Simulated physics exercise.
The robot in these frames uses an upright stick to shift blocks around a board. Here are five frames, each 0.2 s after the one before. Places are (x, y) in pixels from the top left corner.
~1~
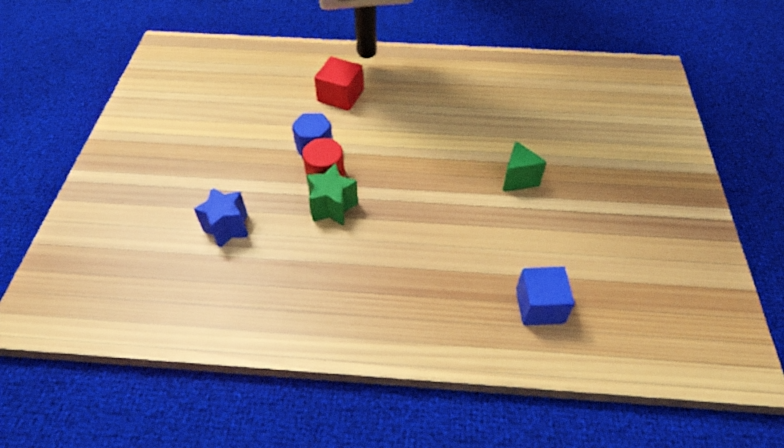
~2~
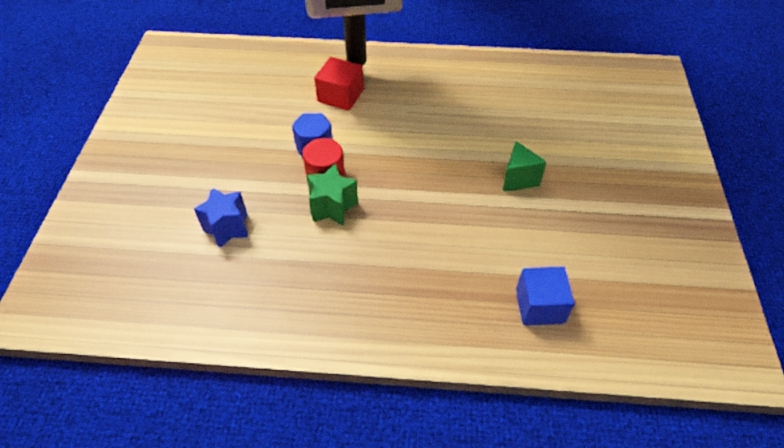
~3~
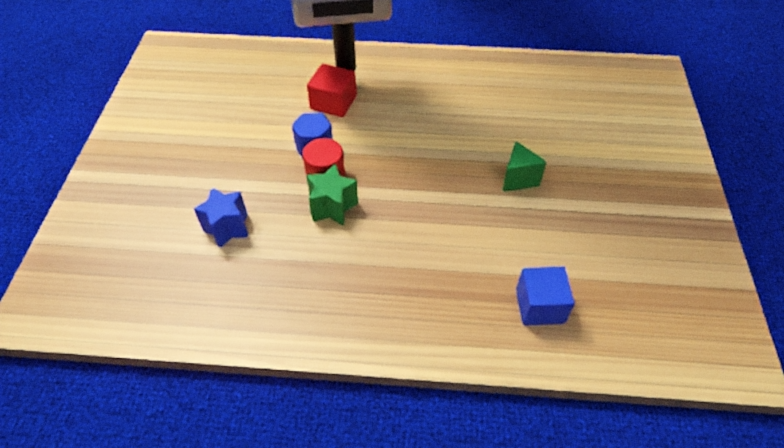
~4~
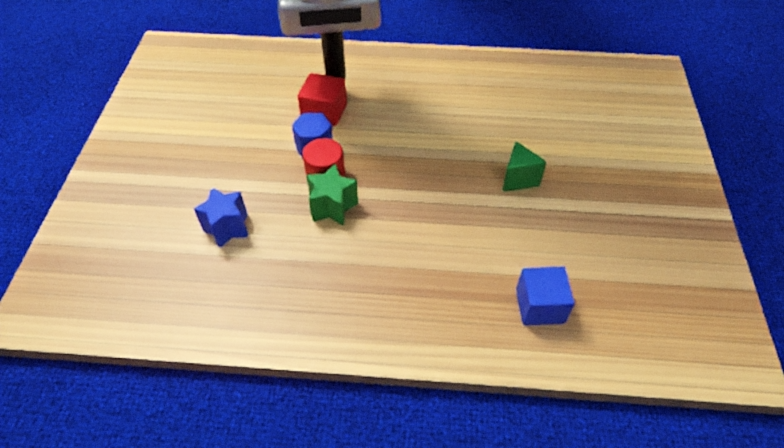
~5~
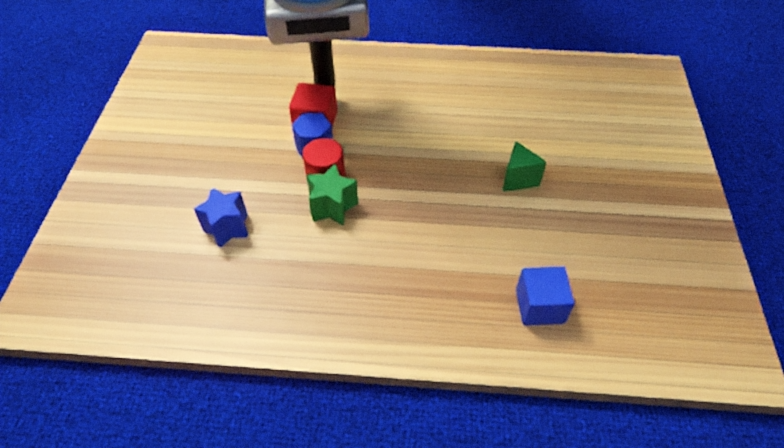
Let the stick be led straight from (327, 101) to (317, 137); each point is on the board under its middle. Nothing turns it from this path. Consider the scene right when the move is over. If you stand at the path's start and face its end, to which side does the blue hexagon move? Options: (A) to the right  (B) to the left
I'll go with A - to the right.
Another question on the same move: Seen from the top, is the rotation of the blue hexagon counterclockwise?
I'd say no.
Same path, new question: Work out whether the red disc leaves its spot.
Once the path is done, it is somewhere new.
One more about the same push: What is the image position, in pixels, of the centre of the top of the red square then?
Answer: (293, 131).
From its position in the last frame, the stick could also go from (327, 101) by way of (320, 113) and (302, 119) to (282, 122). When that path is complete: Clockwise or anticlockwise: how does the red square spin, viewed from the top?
It goes round opposite to clock hands.
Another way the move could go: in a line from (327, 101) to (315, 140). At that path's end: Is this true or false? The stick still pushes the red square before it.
True
On the path given first. Halfway along, stick (320, 104); blue hexagon (293, 141), turned 20° clockwise; red square (303, 113); red disc (321, 159); green star block (332, 186).
At the end, stick (315, 122); blue hexagon (275, 158), turned 30° clockwise; red square (293, 131), turned 20° clockwise; red disc (321, 159); green star block (332, 186).
